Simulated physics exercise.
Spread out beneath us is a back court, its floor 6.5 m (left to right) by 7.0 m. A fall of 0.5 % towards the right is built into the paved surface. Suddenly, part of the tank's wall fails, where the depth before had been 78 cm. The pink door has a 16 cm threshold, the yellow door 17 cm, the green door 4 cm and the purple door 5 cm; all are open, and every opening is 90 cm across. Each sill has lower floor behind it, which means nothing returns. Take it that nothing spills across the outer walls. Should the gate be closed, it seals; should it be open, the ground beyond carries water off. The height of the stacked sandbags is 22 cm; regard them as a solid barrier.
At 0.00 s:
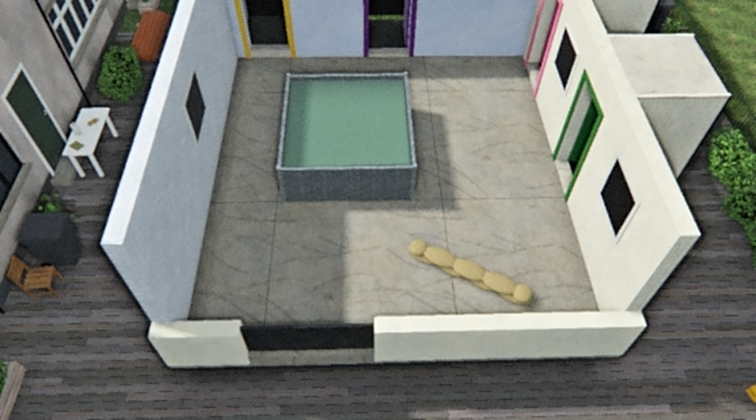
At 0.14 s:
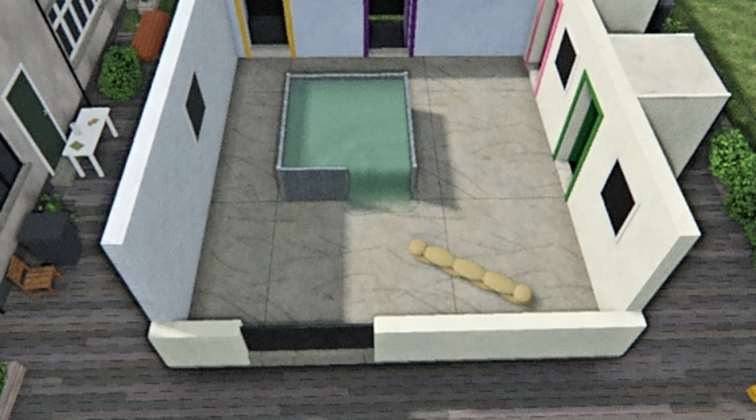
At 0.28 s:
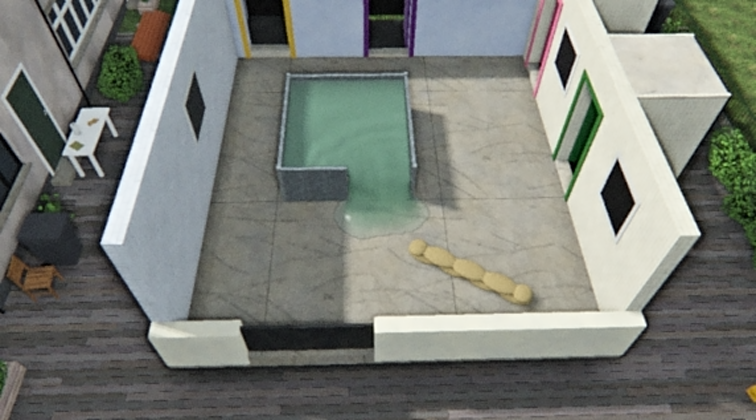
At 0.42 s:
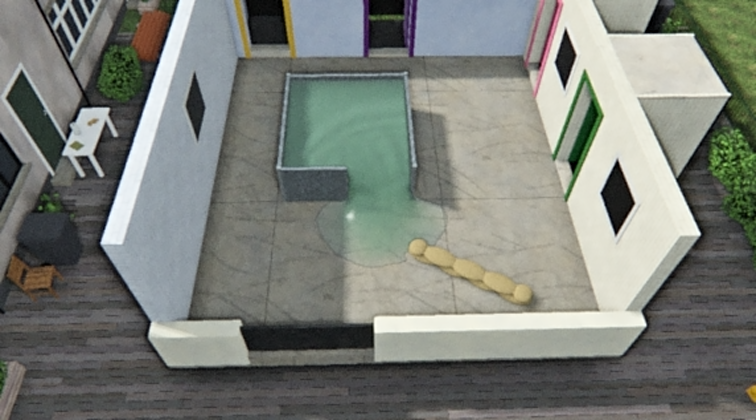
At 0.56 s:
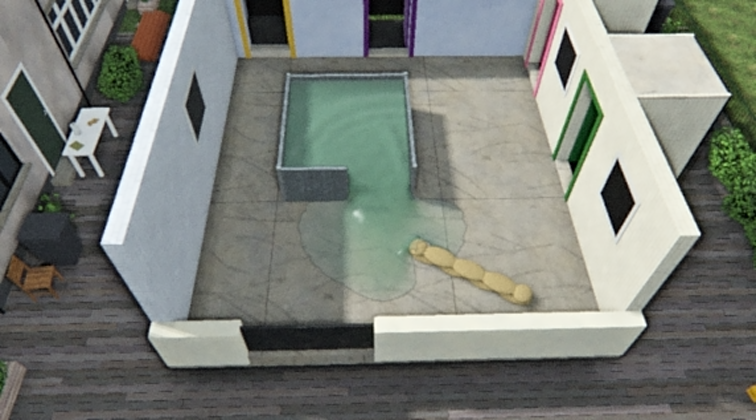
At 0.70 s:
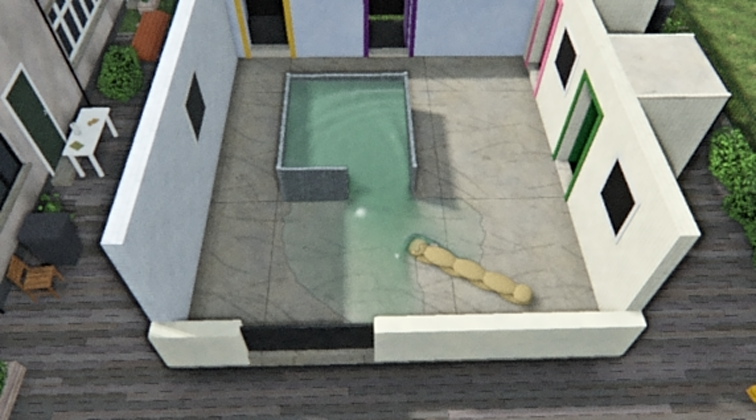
At first, greenish water sits still inside a walled tank in a pale-walled courtyard. Then part of the tank's near wall is gone at the right, and water pours through the gap onto the paving, fanning out toward the viewer, reaching the sandbags' near-left end and spreading thinly across the floor.
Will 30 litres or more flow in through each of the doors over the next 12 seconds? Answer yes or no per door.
Pink door: No, yellow door: No, green door: Yes, purple door: Yes.
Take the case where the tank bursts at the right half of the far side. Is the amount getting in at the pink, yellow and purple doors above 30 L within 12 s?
Door by door - pink: Out of bounds, yellow: Within bounds, purple: Out of bounds.
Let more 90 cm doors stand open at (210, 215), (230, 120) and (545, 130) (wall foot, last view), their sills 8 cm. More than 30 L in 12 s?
In turn: Short of it, short of it, short of it.
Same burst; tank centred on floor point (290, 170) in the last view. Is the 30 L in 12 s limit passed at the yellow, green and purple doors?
Measured against that limit, yellow comes out short of it, green short of it and purple beyond it.
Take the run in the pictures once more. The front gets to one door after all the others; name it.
It's the purple door that comes last.
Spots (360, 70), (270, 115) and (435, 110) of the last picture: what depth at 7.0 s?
About 3, 7 and 2 cm.
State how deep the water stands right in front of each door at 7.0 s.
Measured in centimetres, the pink door gives 9, the yellow door 16, the green door 8 and the purple door 9.
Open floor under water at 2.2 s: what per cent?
About 35 per cent.
After 1.4 s water covers 25 % of the floor and is deepest (48 cm) near (390, 201); pink door not reached, yellow door not reached, green door not reached, purple door not reached.
After 2.2 s water covers 35 % of the floor and is deepest (46 cm) near (607, 334); pink door not reached, yellow door not reached, green door not reached, purple door not reached.
After 3.5 s water covers 50 % of the floor and is deepest (36 cm) near (584, 334); pink door not reached, yellow door not reached, green door 5 cm at the sill, 0 L in, purple door not reached.
After 7.0 s water covers 90 % of the floor and is deepest (20 cm) near (595, 334); pink door 9 cm at the sill, 0 L in, yellow door 16 cm at the sill, 4 L in, green door 8 cm at the sill, 45 L in, purple door 9 cm at the sill, 1 L in.
After 12.0 s water covers 95 % of the floor and is deepest (19 cm) near (543, 124); pink door 16 cm at the sill, 0 L in, yellow door 14 cm at the sill, 4 L in, green door 6 cm at the sill, 89 L in, purple door 14 cm at the sill, 153 L in.
